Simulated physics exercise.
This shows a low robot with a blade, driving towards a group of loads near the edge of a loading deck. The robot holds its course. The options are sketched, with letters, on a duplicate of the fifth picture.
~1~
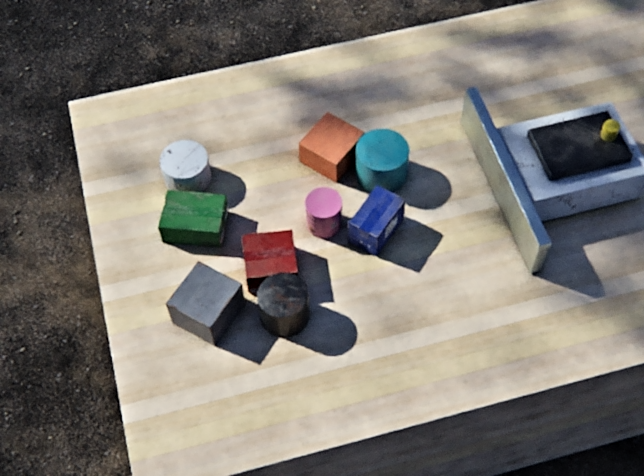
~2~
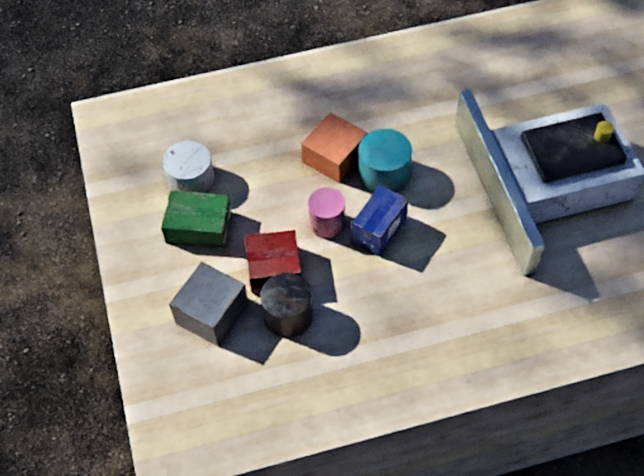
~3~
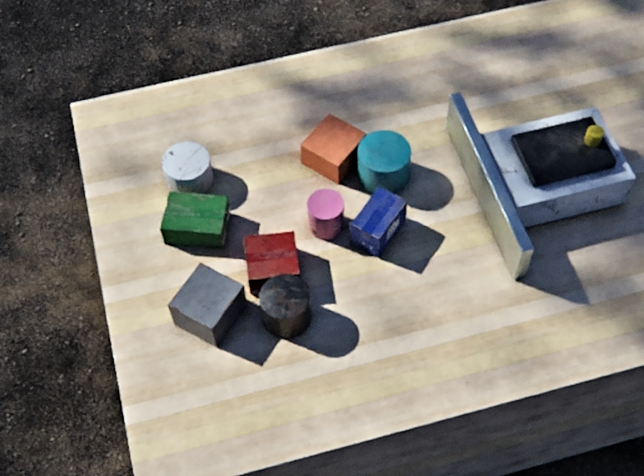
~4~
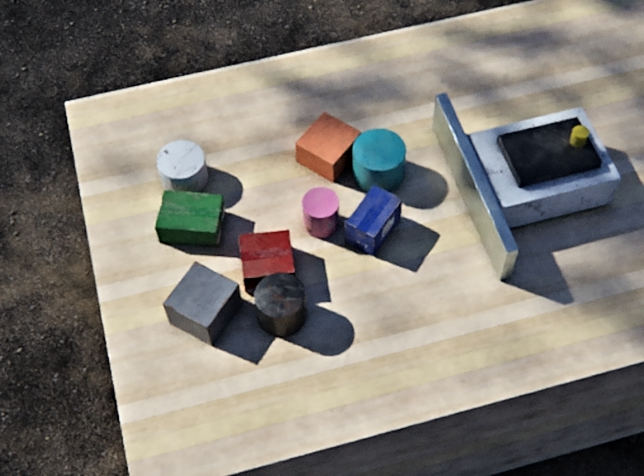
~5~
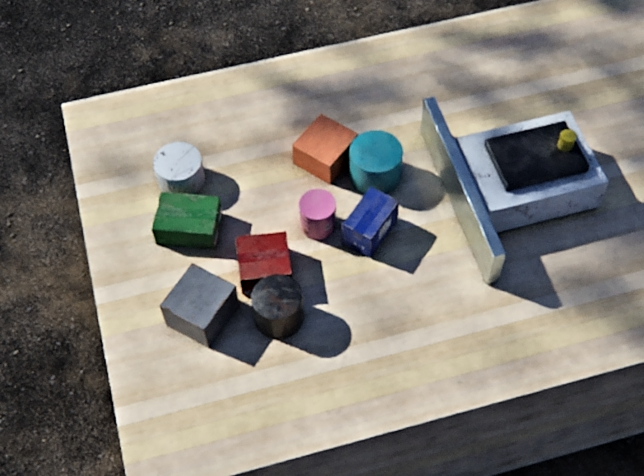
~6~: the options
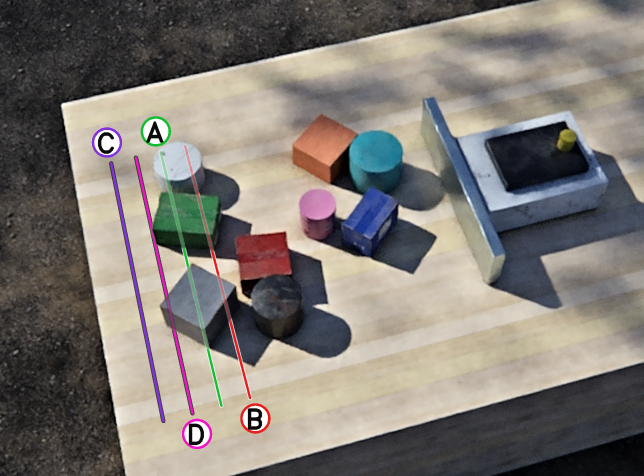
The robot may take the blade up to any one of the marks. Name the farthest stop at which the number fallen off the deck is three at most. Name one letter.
It should halt at C.
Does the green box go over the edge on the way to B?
By then, no.
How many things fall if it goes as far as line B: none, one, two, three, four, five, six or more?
In all, none.
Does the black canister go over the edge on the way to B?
No.
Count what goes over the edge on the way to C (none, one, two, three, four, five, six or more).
Three.
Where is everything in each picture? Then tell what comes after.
Black canister (284, 305); grey crate (206, 304); robot (573, 146), in the first picture.
Robot (567, 147); green box (197, 219), in the second picture.
Robot (557, 151); blue parcel (379, 222), in the third picture.
Robot (542, 152); pink pail (321, 213), in the fourth picture.
Robot (530, 156); black canister (278, 307); grey crate (200, 306); orange crate (325, 148), in the fifth picture.
On the marked copy, A at (189, 268); B at (215, 262); C at (135, 281); D at (162, 275).
Taking C. A third of the way, robot (417, 183); orange crate (289, 145); blue parcel (323, 246).
Two thirds of the way, robot (299, 211); grey crate (145, 342); green box (144, 241).
When it is over, robot (205, 234); grey crate over the edge; green box over the edge; three fallen.
As for the rest, A is within the limit but short; B is within the limit but short; D is within the limit but short.
